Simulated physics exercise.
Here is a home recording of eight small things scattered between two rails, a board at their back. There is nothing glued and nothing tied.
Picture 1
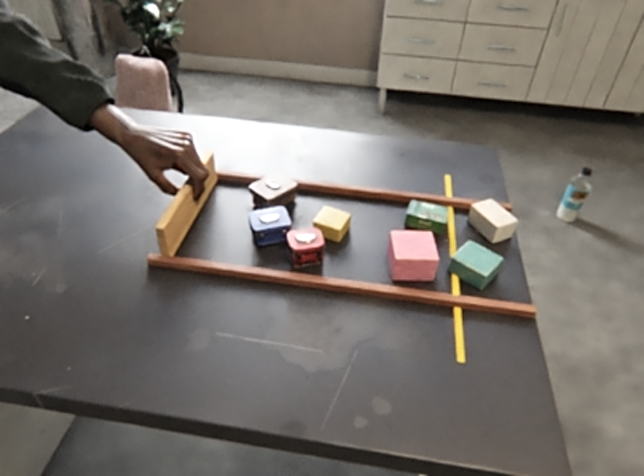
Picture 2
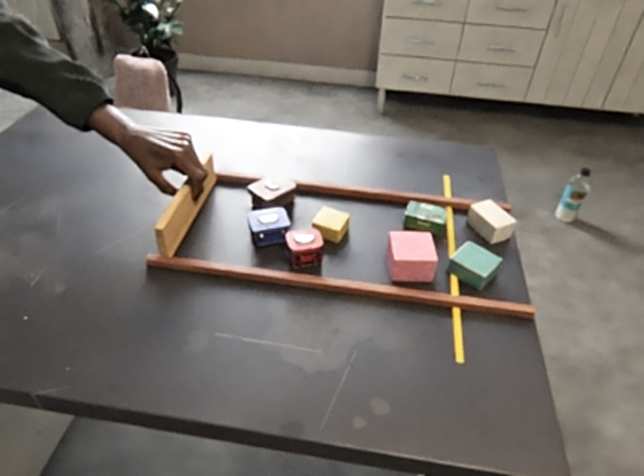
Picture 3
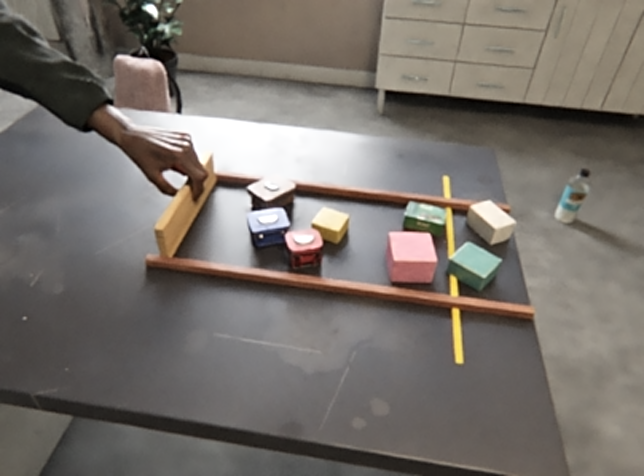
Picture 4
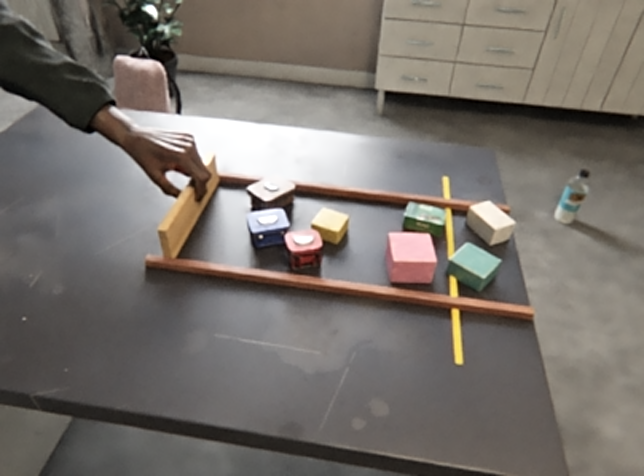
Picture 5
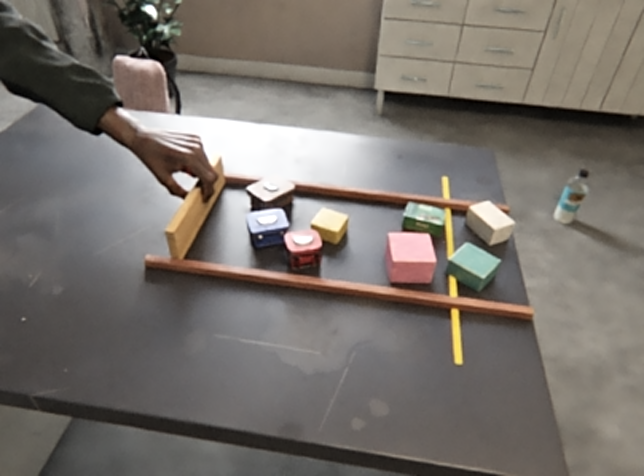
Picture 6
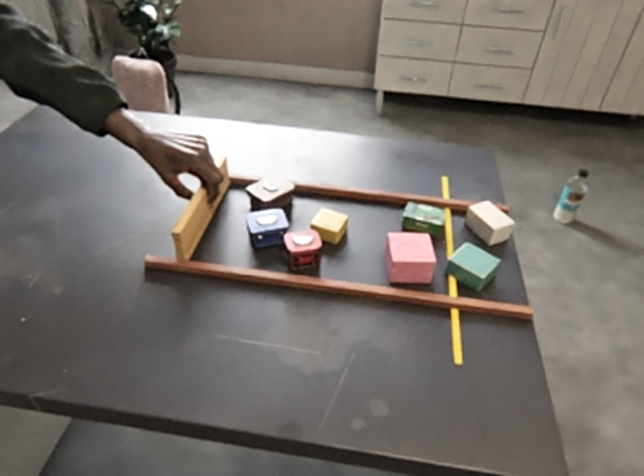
To begin with, a hand holds a wooden board upright between two rails on a dark table, behind eight scattered blocks and small cases, some near a yellow tape line. The board stays nearly still, then the hand slides it slightly right, while the objects remain in place.
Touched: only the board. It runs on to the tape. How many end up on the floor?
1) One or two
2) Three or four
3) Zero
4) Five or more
Answer: 1.
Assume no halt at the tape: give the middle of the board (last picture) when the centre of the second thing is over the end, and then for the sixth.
At (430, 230) for the second, at (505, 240) for the sixth.
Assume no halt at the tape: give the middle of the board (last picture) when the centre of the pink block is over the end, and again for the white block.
Around (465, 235), then around (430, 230).
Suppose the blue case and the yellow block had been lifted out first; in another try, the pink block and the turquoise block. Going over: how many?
You'd get 2 in the first case and 1 in the second one.
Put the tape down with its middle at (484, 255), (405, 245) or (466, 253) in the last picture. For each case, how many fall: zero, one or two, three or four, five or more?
Three to four; none; three to four.
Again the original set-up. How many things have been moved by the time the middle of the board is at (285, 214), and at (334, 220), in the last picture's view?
The first number is 4, the next one 4.
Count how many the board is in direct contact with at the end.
The number is 4.
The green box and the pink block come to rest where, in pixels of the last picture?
The green box at (501, 225), the pink block at (517, 273).
Soon after, none off yet; white block at rest near (488, 223); turquoise block at rest near (472, 267); green box at rest near (424, 219).
Then, none off yet; white block moved a little near (501, 224); turquoise block moved about its own width near (518, 268); green box moved about its own width near (466, 220).
At rest, the number that fall off is one or two; fallen, turquoise block and white block.
